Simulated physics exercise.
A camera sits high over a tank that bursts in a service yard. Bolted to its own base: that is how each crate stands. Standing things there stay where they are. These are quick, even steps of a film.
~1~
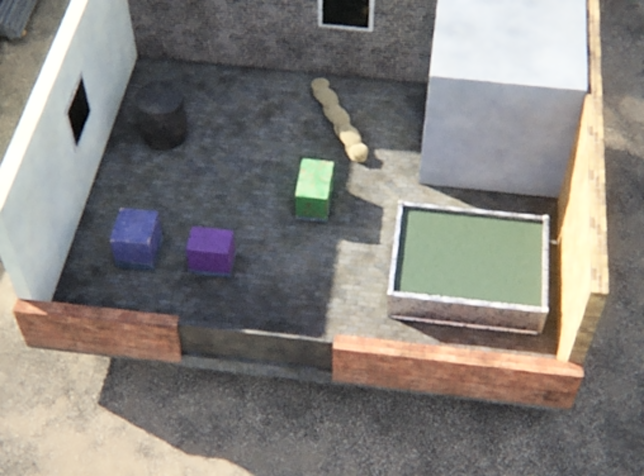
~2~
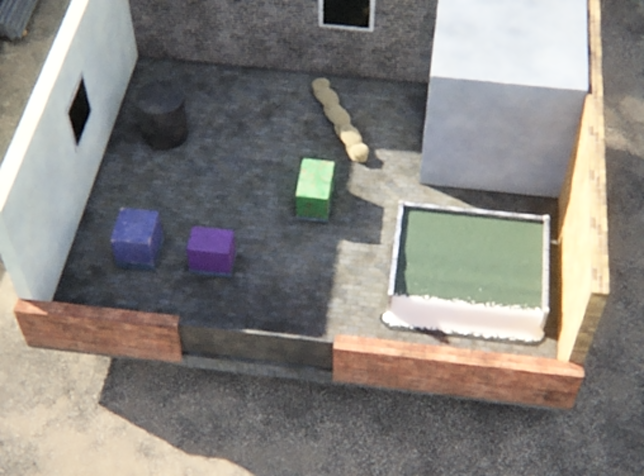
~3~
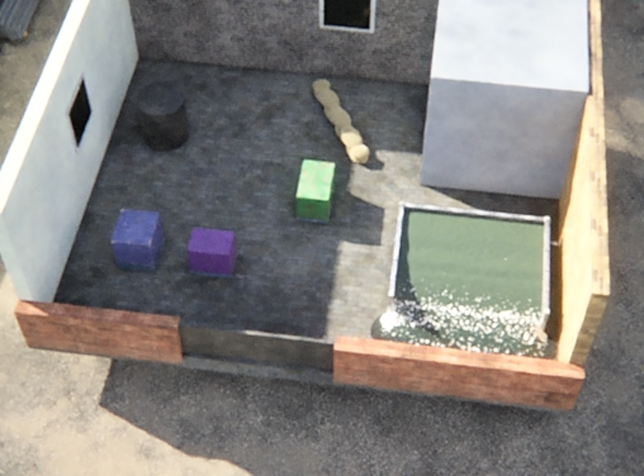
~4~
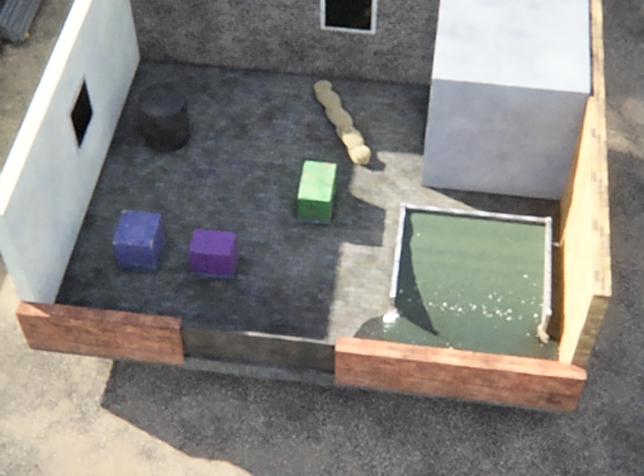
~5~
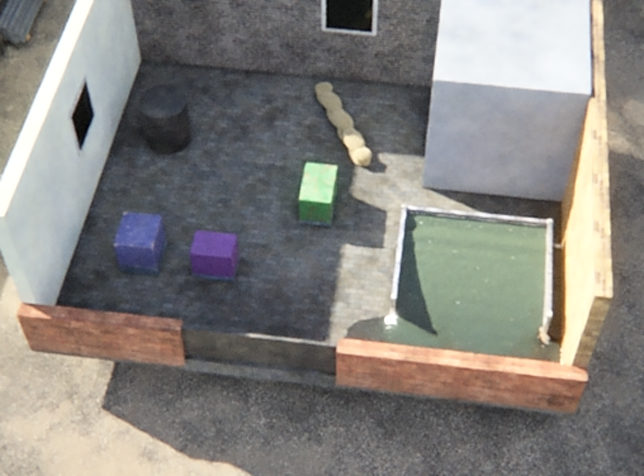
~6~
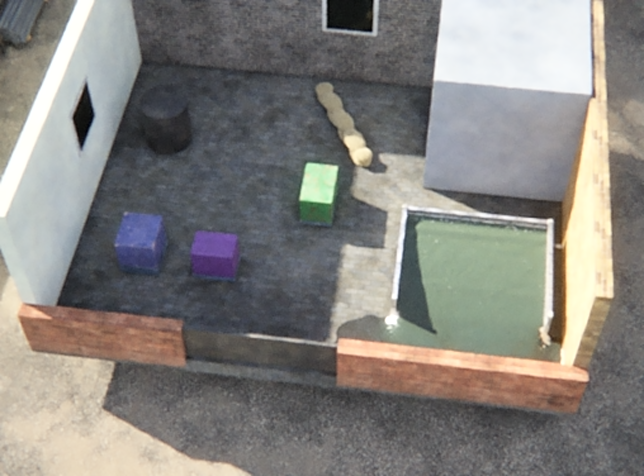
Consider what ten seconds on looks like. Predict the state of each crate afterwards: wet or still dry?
Afterwards, the green crate is wet; the blue crate is still dry; the purple crate is wet.
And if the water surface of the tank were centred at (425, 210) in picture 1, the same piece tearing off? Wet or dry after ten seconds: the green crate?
The green crate one stays clear.
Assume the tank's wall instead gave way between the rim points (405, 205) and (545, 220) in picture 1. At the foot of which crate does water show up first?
First: The crate marked green.
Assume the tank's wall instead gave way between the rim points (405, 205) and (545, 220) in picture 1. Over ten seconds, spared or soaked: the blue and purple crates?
As I see it, blue stays clear and purple stays clear.
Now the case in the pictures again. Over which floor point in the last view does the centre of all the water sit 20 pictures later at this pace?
I'd point to (411, 297).
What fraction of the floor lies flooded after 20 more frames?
45 %, roughly.
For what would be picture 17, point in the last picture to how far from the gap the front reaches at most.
I'd put it around (158, 343).
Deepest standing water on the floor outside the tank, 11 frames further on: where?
Answer: (549, 388).
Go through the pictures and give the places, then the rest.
The first frame shows still water in the water tank at (470, 258).
In the second frame, the front is at (386, 320), out from the gap at (465, 316).
In the third frame, the front is at (377, 336), out from the gap at (465, 318).
In the fourth frame, the front is at a hidden place, out from the gap at (467, 320).
In the fifth frame, the front is at a hidden place, out from the gap at (468, 321).
In the sixth frame, the front is at a hidden place, out from the gap at (469, 322).
A moment on, water covers 10 % of the floor; the green crate not reached, the blue crate not reached, the purple crate not reached.
Next, water covers 25 % of the floor; the green crate not reached, the blue crate not reached, the purple crate water round its plinth.
Then, water covers 45 % of the floor; the green crate water round its plinth, the blue crate water round its plinth, the purple crate water round its plinth.
Later, water covers 70 % of the floor; the green crate water round its plinth, the blue crate water round its plinth, the purple crate water round its plinth.
In the end, water covers 90 % of the floor; the green crate was topped, the blue crate stayed above the water, the purple crate was topped.
